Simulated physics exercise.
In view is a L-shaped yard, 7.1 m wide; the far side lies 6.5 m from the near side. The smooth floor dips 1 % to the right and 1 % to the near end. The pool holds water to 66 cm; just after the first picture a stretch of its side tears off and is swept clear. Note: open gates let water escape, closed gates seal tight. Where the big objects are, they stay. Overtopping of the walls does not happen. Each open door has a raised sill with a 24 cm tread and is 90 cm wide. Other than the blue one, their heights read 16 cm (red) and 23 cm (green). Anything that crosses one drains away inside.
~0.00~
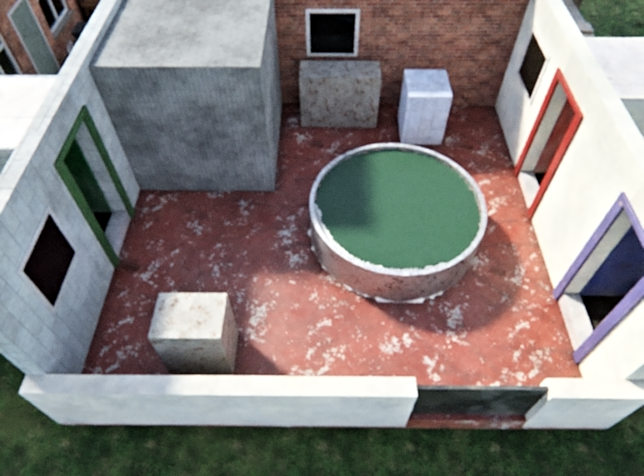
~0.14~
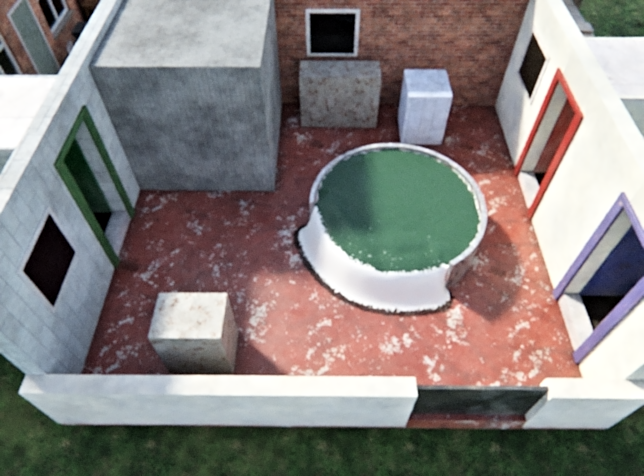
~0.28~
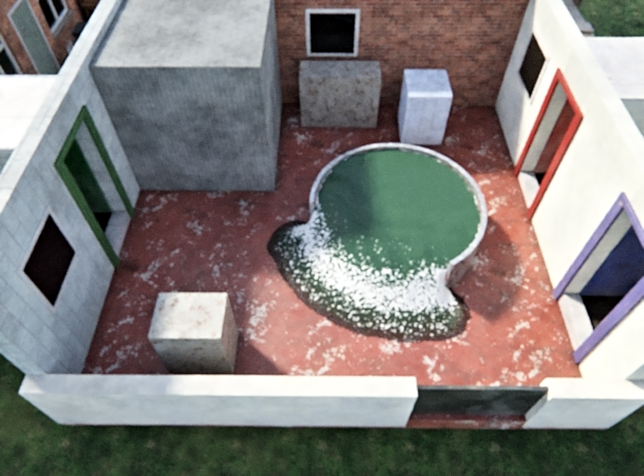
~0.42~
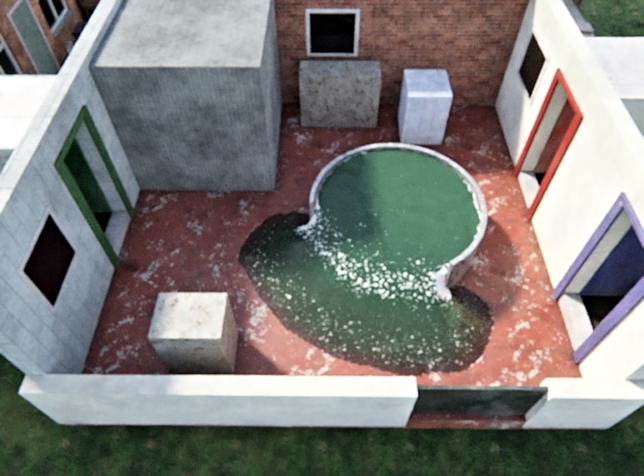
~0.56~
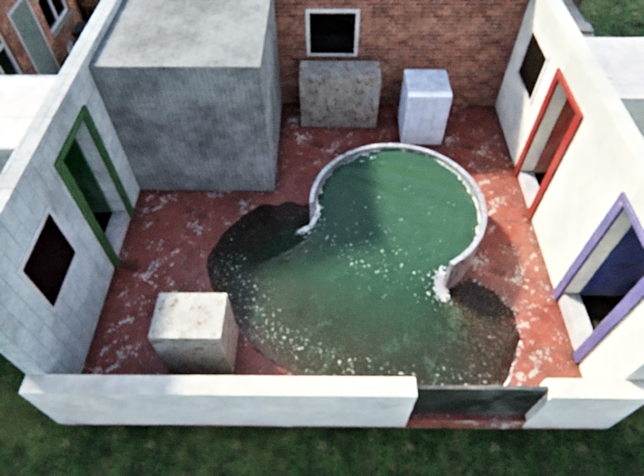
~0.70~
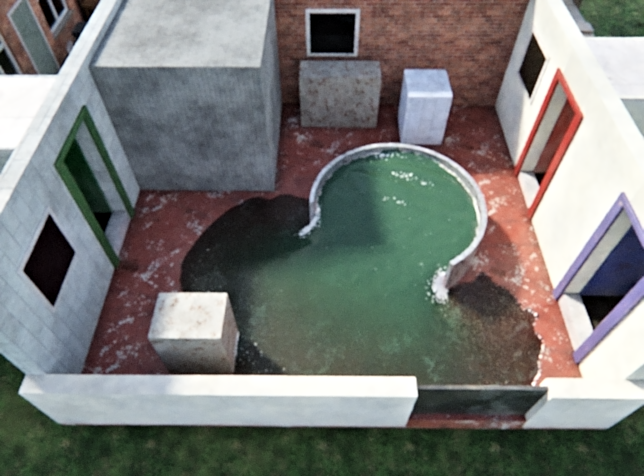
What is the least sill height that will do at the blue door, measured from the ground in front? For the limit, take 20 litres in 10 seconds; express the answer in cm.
The least height is some 17 cm.
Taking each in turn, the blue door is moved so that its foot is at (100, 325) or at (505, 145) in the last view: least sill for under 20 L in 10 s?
Minimums: Roughly 25 cm and 10.5 cm.
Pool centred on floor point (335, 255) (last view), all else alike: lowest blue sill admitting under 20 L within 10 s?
Some 20 cm.
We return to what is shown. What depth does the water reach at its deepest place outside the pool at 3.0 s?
38 cm.
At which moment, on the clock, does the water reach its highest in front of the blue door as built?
Approximately 9.5 s.
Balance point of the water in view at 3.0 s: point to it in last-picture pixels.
The water is centred around (320, 306) in the last picture's pixels.
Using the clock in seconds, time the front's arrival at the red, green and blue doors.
The flood shows up at red at 3.2 s, at green at 1.3 s, and at blue at 1.2 s.
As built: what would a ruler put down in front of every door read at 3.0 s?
Depths, in cm - red: 0, green: 11, blue: 18.
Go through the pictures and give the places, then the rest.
In the first frame, the pool at (397, 205) is whole and still, 66 cm deep; the blue door at (595, 291) is dry.
In the second frame, the front is at (297, 237), 0.3 m from the gap at (356, 281); 0.6 m2 of floor is wet, 66 cm left at the back.
In the third frame, the front is at (272, 248), 0.8 m from the gap at (356, 282); 2.2 m2 of floor is wet, 66 cm left at the back.
In the fourth frame, the front is at (245, 262), 1.2 m from the gap at (356, 283); 4.8 m2 of floor is wet, 66 cm left at the back.
In the fifth frame, water pours out at (356, 283) and has run 1.8 m, to (212, 265); about 6 cm deep outside, 64 cm at the back.
In the sixth frame, the front is at a hidden place, 2.2 m from the gap at (356, 283); 10.6 m2 of floor is wet, 58 cm left at the back; 0.6 m in a straight line remain to the blue door at (595, 291).
After 1.4 s water covers 50 % of the floor, deepest (40 cm) near (247, 387); 2 cm at the blue door, 0 litres in over its 23 cm sill.
After 3.0 s water covers 55 % of the floor, deepest (38 cm) near (88, 398); 18 cm at the blue door, 0 litres in over its 23 cm sill.
After 10.0 s water covers 100 % of the floor, deepest (20 cm) near (587, 404); 18 cm at the blue door, 0 litres in over its 23 cm sill.
At the blue door as built, the water arrived by 1.3 s and peaked near 20 cm at 9.4 s.
Run again over the same 10 s with other heights there, 65 litres in over 14 cm, 4 litres over 19 cm. The limit of 20 litres is kept from about 17 cm up.
